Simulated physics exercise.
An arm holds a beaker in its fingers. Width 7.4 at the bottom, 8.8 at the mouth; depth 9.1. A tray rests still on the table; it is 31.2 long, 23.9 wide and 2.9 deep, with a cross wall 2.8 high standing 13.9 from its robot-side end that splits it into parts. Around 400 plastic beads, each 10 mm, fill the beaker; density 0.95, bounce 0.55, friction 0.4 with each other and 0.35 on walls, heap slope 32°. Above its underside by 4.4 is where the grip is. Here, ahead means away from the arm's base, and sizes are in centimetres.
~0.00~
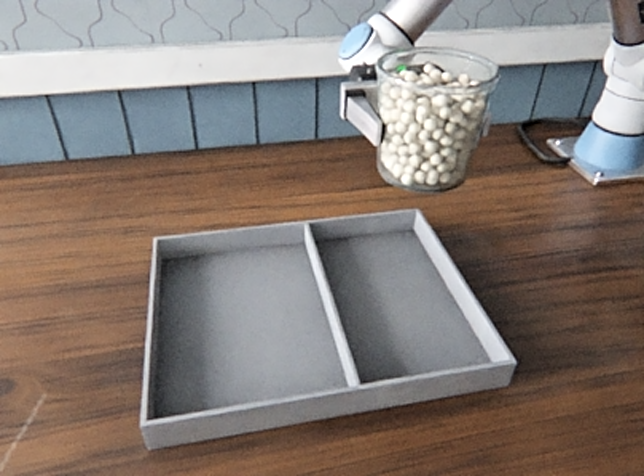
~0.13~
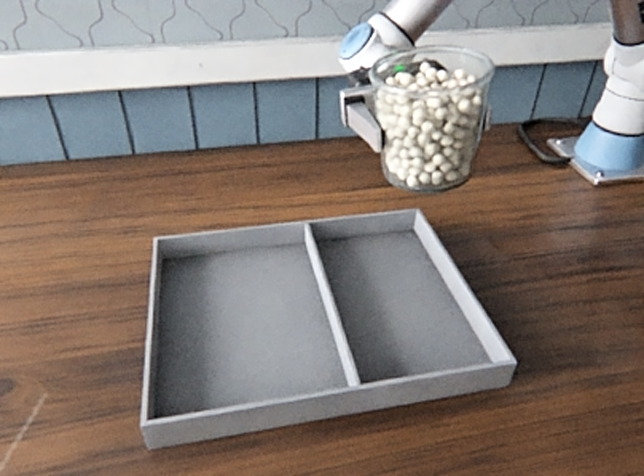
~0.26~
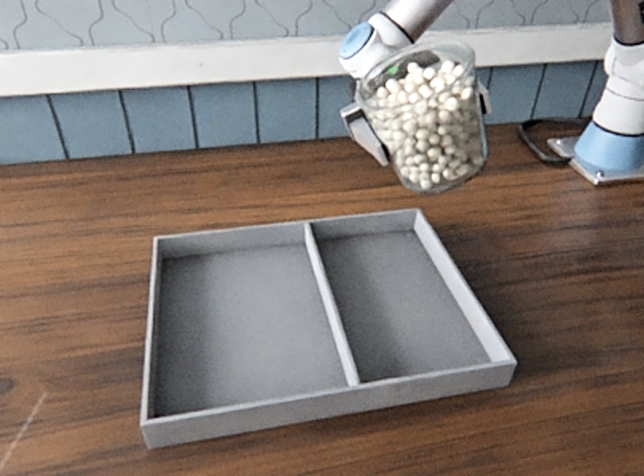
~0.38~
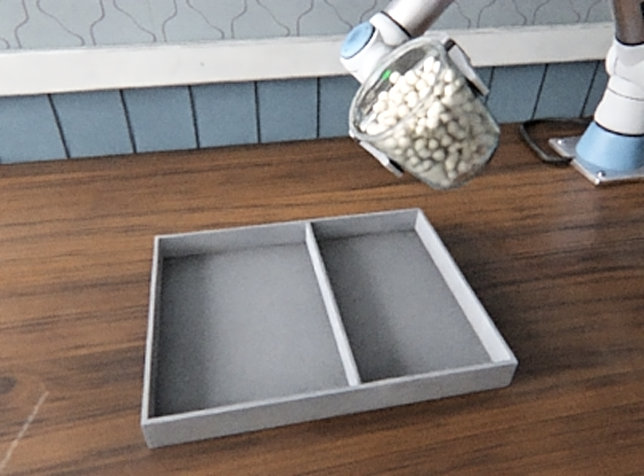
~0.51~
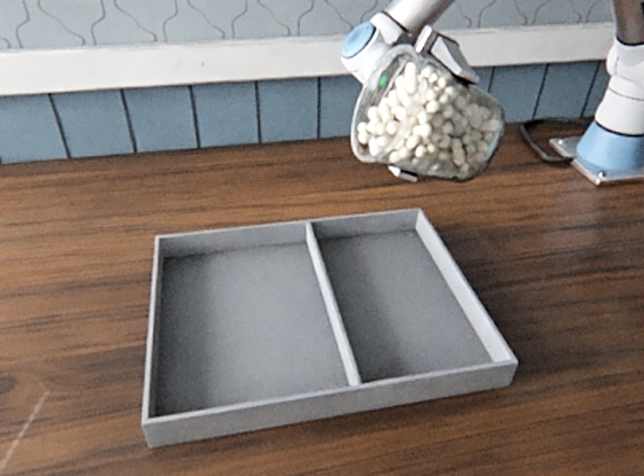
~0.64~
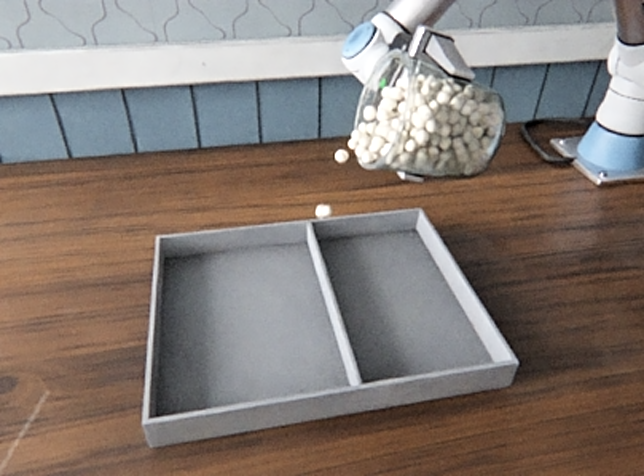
Above a divided grey tray, a robot arm tilts a beaker until white beads drop out.
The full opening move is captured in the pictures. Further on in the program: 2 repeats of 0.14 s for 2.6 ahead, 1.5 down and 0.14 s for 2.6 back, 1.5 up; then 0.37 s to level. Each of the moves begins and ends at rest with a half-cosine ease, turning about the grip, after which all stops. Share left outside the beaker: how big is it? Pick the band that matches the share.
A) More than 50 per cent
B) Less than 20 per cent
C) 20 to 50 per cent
20 to 50 per cent (C).
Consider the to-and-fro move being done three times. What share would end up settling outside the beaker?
That share would be near 35 percent.
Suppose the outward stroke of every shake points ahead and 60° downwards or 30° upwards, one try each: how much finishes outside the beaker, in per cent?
Near 15 and 45 percent respectively.
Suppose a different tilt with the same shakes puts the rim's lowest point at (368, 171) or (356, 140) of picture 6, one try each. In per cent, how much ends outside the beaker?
60 % and 5 %.
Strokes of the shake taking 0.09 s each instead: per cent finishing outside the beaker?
I'd expect some 35 per cent.
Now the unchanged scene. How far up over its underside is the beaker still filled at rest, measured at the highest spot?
Top of the fill: Near 8.0 cm.
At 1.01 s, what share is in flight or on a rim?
About 5 %.
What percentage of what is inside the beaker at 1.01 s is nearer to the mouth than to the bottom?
Around 45 percent.
After 1.01 s, tilted 72° forward, highest piece 22 above the table; 324 in the beaker, 51 in the far-side part, 2 in the robot-side part, 18 in flight or on a rim.
After 1.38 s, tilted 36° forward, highest piece 23 above the table; 286 in the beaker, 90 in the far-side part, 13 in the robot-side part, 6 in flight or on a rim.
After 1.77 s, level, highest piece 24 above the table; 286 in the beaker, 96 in the far-side part, 13 in the robot-side part.
After 2.82 s, level, highest piece 24 above the table; 286 in the beaker, 96 in the far-side part, 13 in the robot-side part.
In the end, 286 in the beaker, 96 in the far-side part, 13 in the robot-side part. That is 28 % outside the beaker.
